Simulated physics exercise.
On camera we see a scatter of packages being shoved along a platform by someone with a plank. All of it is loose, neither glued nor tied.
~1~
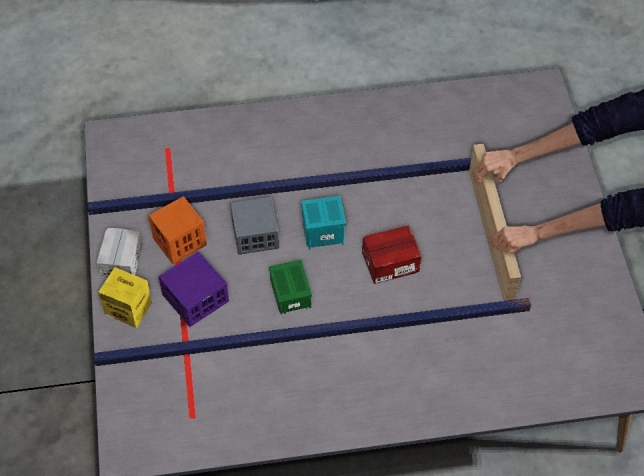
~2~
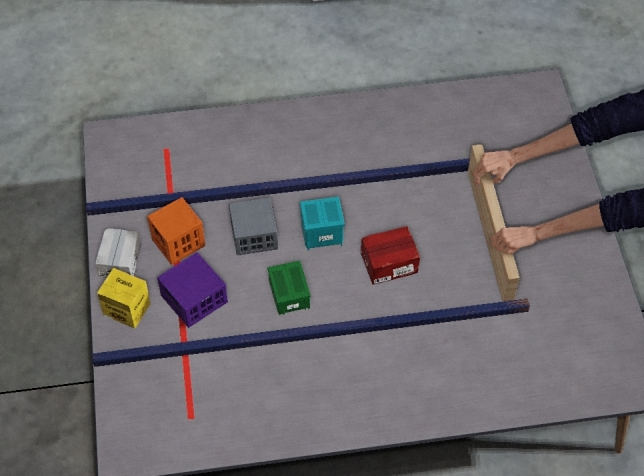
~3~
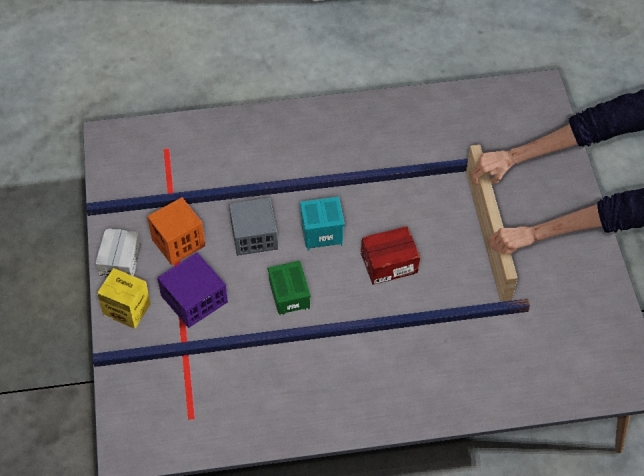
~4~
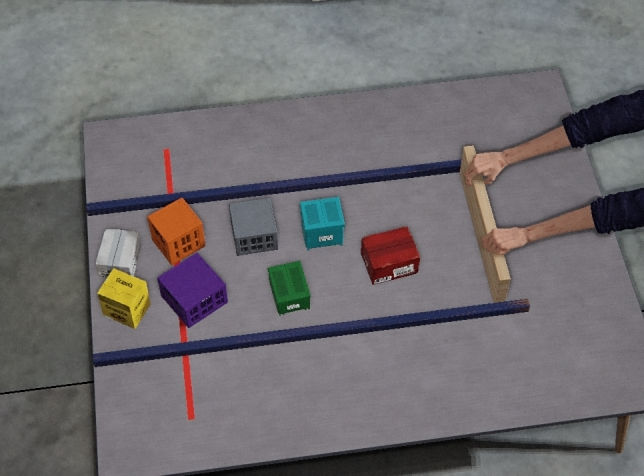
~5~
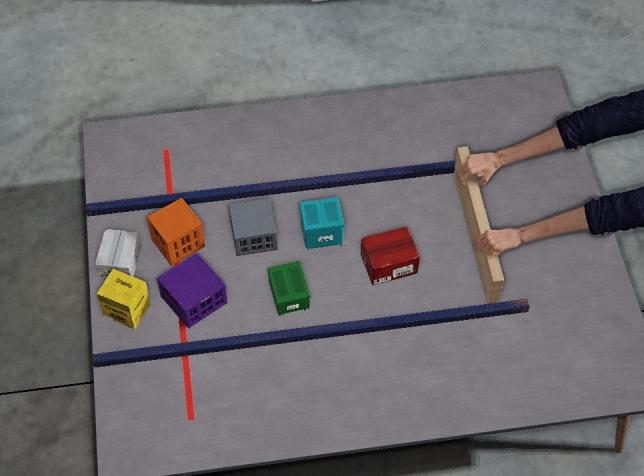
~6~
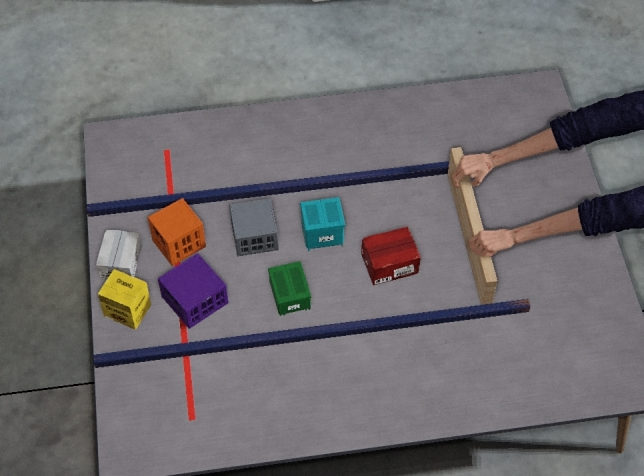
A wooden plank held by two hands slides slightly left toward loose, motionless coloured packages.
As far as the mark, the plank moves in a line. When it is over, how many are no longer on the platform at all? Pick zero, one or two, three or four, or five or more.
The answer is three or four.
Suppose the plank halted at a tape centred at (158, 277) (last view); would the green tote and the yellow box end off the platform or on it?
The green tote keeps its place and the yellow box comes off.
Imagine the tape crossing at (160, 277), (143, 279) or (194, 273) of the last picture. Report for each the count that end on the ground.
Going through each try, you'd get 4, 5 and 3.
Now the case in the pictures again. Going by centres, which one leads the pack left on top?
Answer: The purple crate.
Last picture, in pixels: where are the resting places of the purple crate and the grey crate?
The purple crate comes to rest at (107, 309), and the grey crate comes to rest at (114, 244).
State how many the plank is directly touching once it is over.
The count comes out at 3.
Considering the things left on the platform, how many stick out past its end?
That'd be 1.
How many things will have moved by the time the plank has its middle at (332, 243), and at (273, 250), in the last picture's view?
At first I count 3, and then 6.
Early on, none off yet; white parcel at rest near (119, 255); yellow box at rest near (125, 300); orange crate at rest near (177, 232).
A while later, none off yet; white parcel at rest near (119, 255); yellow box at rest near (125, 300); orange crate travelled a little near (166, 232).
Finally, the number that fall off is three or four; lost, orange crate, yellow box and white parcel.
